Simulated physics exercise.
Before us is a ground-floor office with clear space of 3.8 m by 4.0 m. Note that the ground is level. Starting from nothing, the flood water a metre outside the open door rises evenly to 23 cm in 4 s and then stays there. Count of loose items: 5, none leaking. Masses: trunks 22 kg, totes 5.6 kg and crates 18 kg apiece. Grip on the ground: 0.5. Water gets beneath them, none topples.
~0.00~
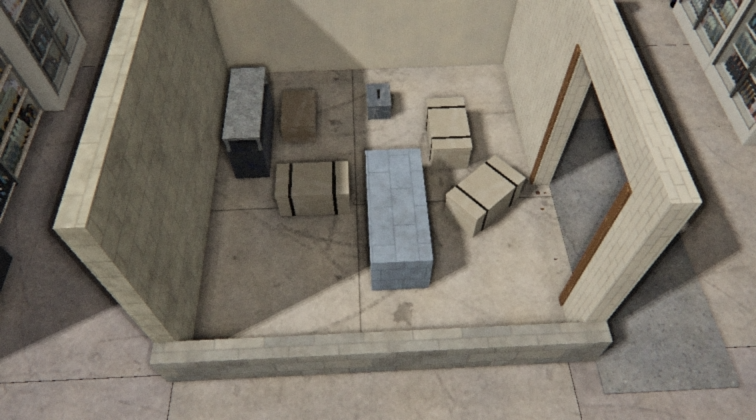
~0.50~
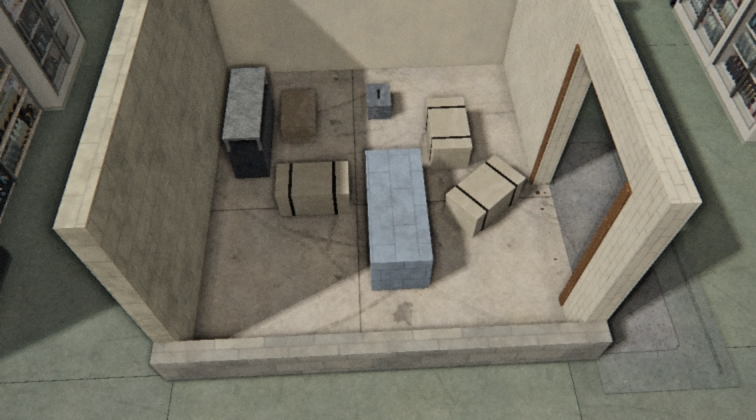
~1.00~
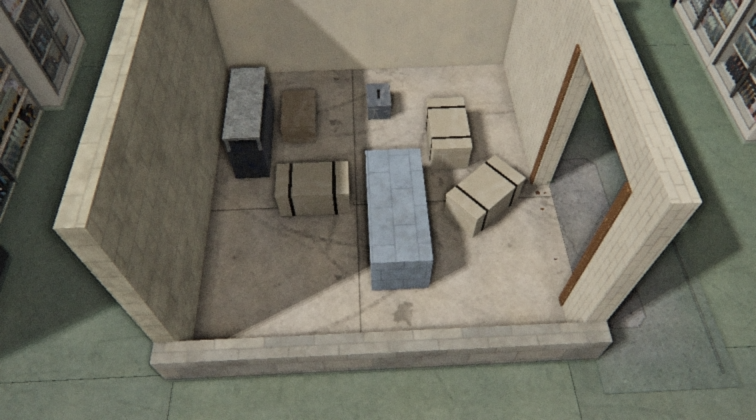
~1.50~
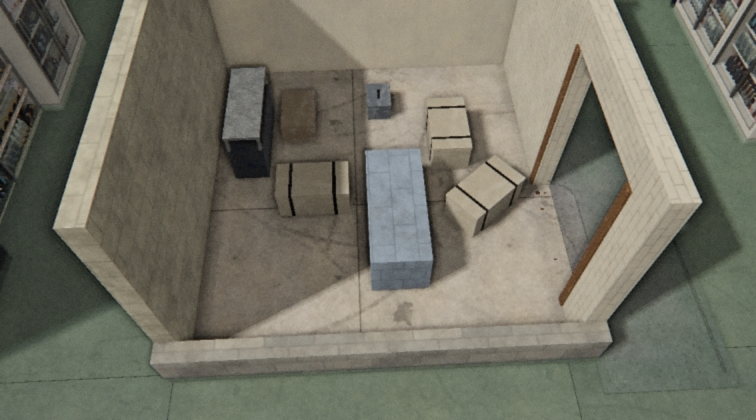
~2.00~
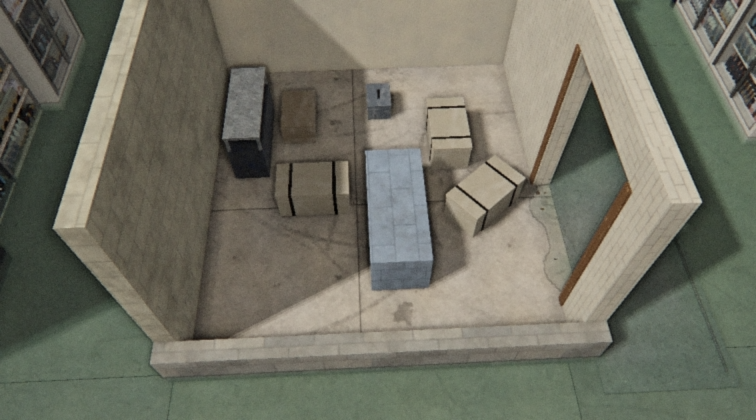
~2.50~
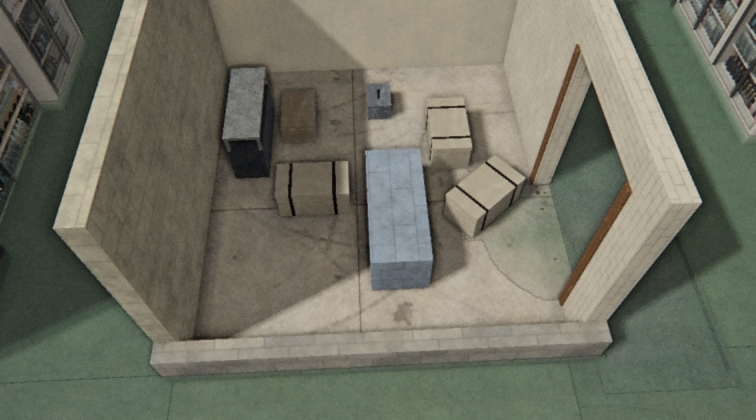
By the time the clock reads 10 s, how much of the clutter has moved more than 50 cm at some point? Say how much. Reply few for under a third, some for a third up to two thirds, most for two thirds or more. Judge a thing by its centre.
Some.
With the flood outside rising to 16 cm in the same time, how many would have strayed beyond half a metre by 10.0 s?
The count would be 2.
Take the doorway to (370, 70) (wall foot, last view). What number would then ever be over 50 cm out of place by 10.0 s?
4.
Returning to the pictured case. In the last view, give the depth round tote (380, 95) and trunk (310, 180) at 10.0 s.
Roughly 17 and 6 cm.
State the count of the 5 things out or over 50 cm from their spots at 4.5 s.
By that point, 0.
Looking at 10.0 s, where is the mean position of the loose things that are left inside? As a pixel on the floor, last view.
The average lands around (358, 127).
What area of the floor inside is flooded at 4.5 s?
About 4.5 m2.
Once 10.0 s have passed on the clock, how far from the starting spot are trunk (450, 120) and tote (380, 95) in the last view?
Shifts: 100 cm / 140 cm.
After 3.5 s 0 of 5 are over 50 cm from their spots; 0 afloat.
After 4.5 s 0 of 5 are over 50 cm from their spots; 0 afloat.
After 7.0 s 2 of 5 are over 50 cm from their spots; 0 afloat.
After 10.0 s 3 of 5 are over 50 cm from their spots, and 3 have been at some point; 4 afloat.
